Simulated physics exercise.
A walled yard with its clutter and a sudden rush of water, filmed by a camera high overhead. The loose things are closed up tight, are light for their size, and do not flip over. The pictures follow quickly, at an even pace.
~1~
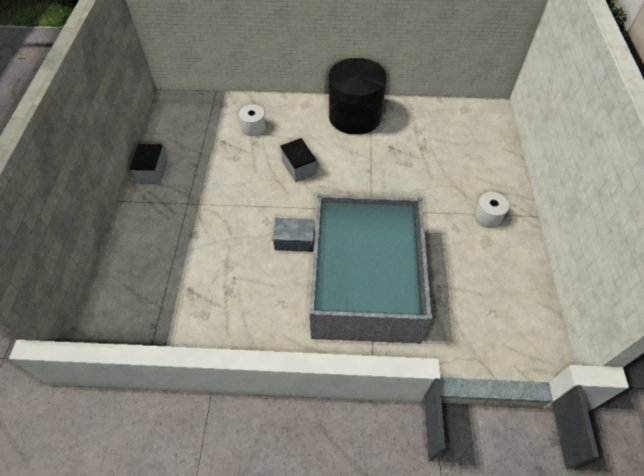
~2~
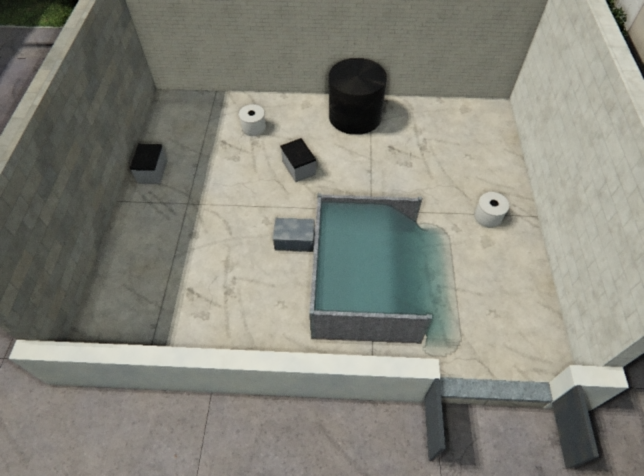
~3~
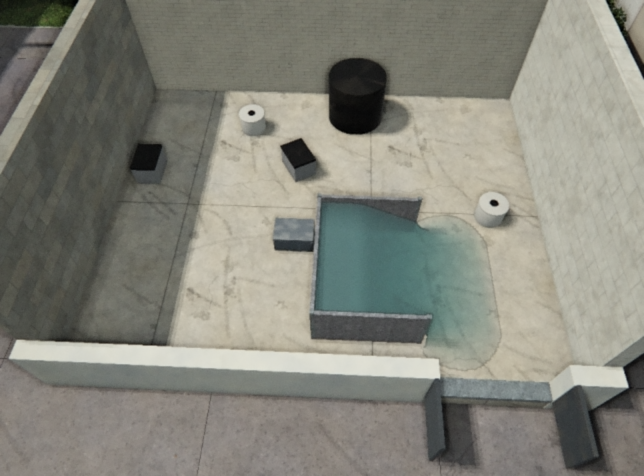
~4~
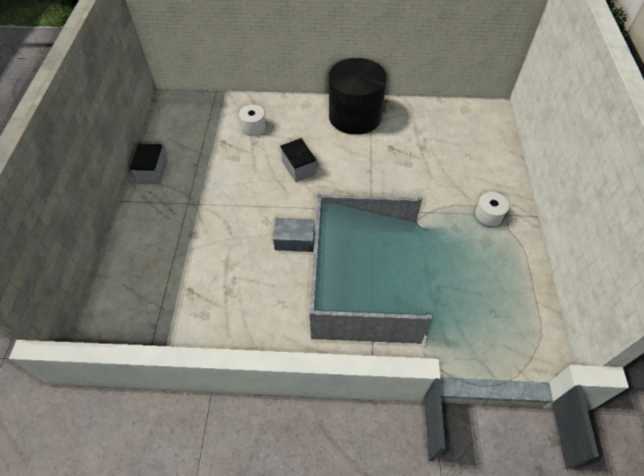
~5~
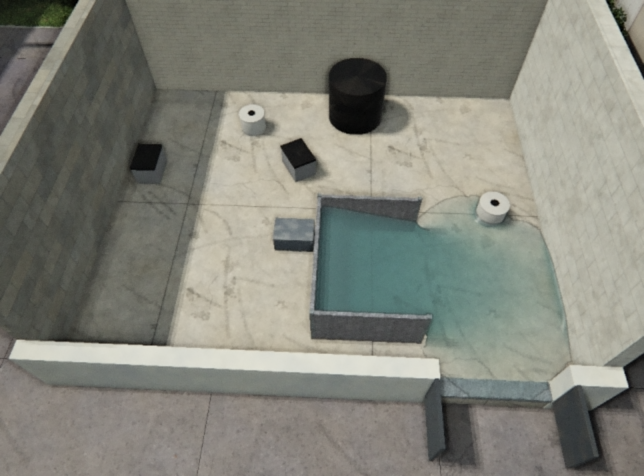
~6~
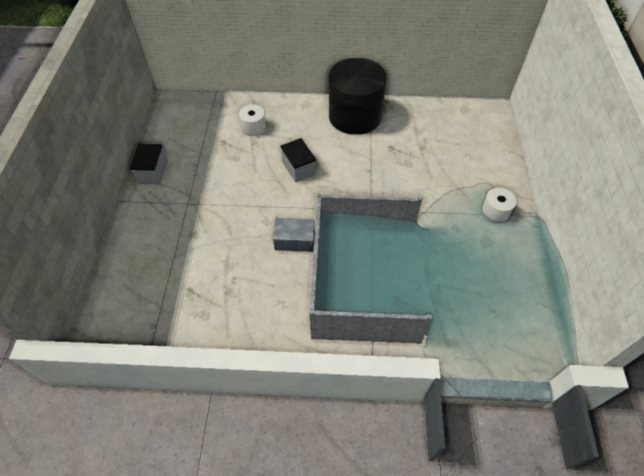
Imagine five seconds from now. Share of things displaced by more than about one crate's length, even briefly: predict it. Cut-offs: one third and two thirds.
Under one third.
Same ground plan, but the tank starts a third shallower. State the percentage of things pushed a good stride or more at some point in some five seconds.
Close to 20 in a hundred, give or take.
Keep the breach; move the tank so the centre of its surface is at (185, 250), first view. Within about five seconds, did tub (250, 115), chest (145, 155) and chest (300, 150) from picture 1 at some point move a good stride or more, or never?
First never went far, then never went far, then never went far.
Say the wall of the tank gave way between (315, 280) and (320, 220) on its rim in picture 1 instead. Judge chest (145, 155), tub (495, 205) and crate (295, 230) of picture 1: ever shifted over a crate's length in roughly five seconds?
Here's my take, in sequence: Dislodged that far, fails to go that far, and dislodged that far.
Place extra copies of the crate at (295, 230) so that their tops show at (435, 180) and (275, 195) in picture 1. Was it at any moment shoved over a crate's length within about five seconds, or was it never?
In order: Shoved clear, then hardly budges.
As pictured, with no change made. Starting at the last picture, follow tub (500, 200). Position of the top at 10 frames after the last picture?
At about (469, 89).
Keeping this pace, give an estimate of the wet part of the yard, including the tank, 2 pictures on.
About 25 per cent.
A moment on, 1 of 5 are well off their spots; 1 afloat.
Next, 1 of 5 are well off their spots; 1 afloat.
Later, 1 of 5 are well off their spots; 1 afloat.
In the end, 1 of 5 are well off their spots, and 1 have been at some point; 1 afloat.
